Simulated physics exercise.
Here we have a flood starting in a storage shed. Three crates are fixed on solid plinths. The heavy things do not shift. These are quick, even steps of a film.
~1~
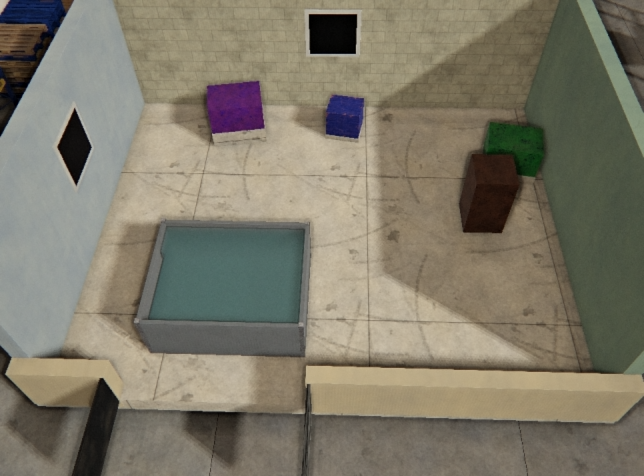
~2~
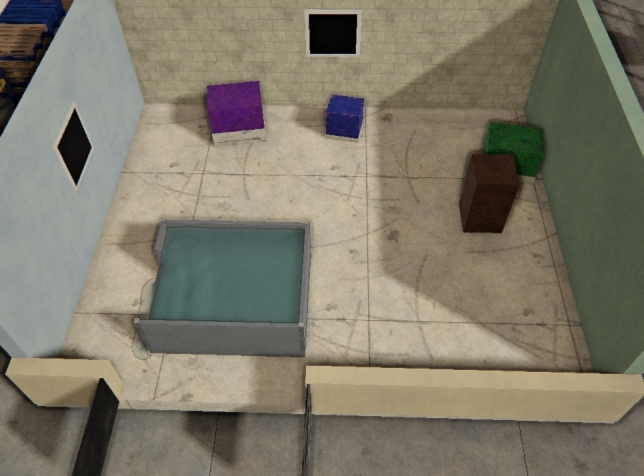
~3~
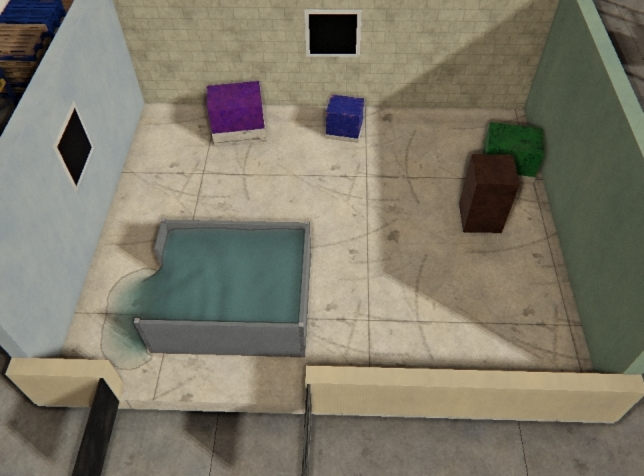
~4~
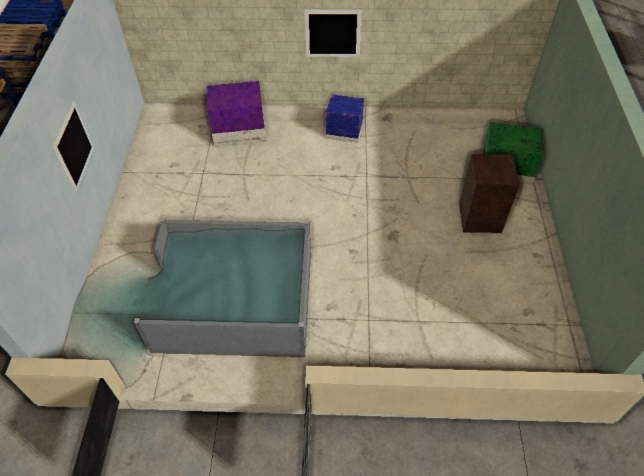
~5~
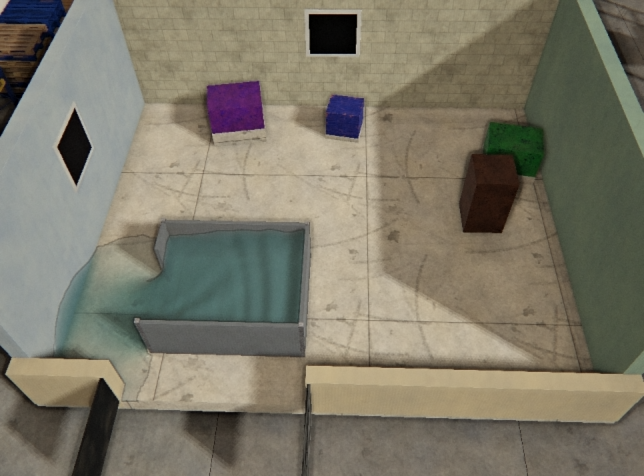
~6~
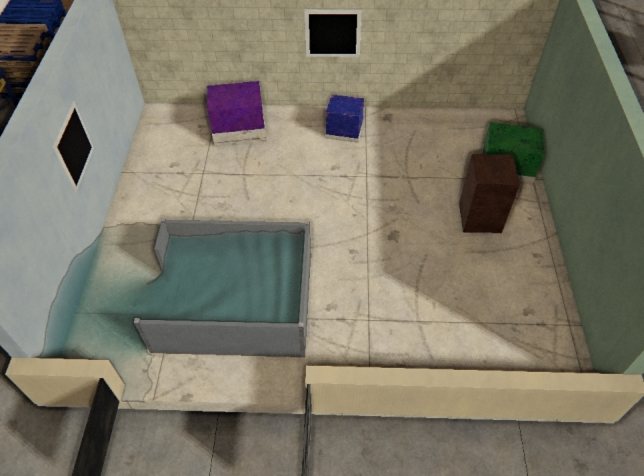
A gray tank of still water opens on its left side, and water spreads to the blue wall.
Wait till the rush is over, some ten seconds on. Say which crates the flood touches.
In the end: The blue crate is soaked; the green crate keeps dry; the purple crate keeps dry.
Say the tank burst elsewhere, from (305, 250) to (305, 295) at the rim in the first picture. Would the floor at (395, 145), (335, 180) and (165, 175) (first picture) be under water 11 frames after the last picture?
In that order: Free of water, no water, not flooded.
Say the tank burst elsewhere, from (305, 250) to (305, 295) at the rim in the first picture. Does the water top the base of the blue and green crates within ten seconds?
In short: The blue crate ends up wet; the green crate is topped.
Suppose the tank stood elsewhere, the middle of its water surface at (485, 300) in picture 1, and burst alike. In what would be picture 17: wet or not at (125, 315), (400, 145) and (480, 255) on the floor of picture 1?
As listed: Flooded, clear, no water.
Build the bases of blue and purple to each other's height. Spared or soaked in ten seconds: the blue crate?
The blue crate stays dry.
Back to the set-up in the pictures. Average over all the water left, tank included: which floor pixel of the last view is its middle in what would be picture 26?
Roughly at (194, 262).
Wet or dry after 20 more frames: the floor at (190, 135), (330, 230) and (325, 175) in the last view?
One after the other: Wet, dry, covered.
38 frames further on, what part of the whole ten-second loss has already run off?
Near 80 in a hundred.
A moment on, water covers 10 % of the floor; the blue crate not reached, the green crate not reached, the purple crate not reached.
Next, water covers 30 % of the floor; the blue crate not reached, the green crate not reached, the purple crate water round its plinth.
Then, water covers 50 % of the floor; the blue crate water round its plinth, the green crate not reached, the purple crate water round its plinth.
Later, water covers 70 % of the floor; the blue crate water round its plinth, the green crate water round its plinth, the purple crate water round its plinth.
In the end, water covers 95 % of the floor; the blue crate was topped, the green crate stayed above the water, the purple crate stayed above the water.
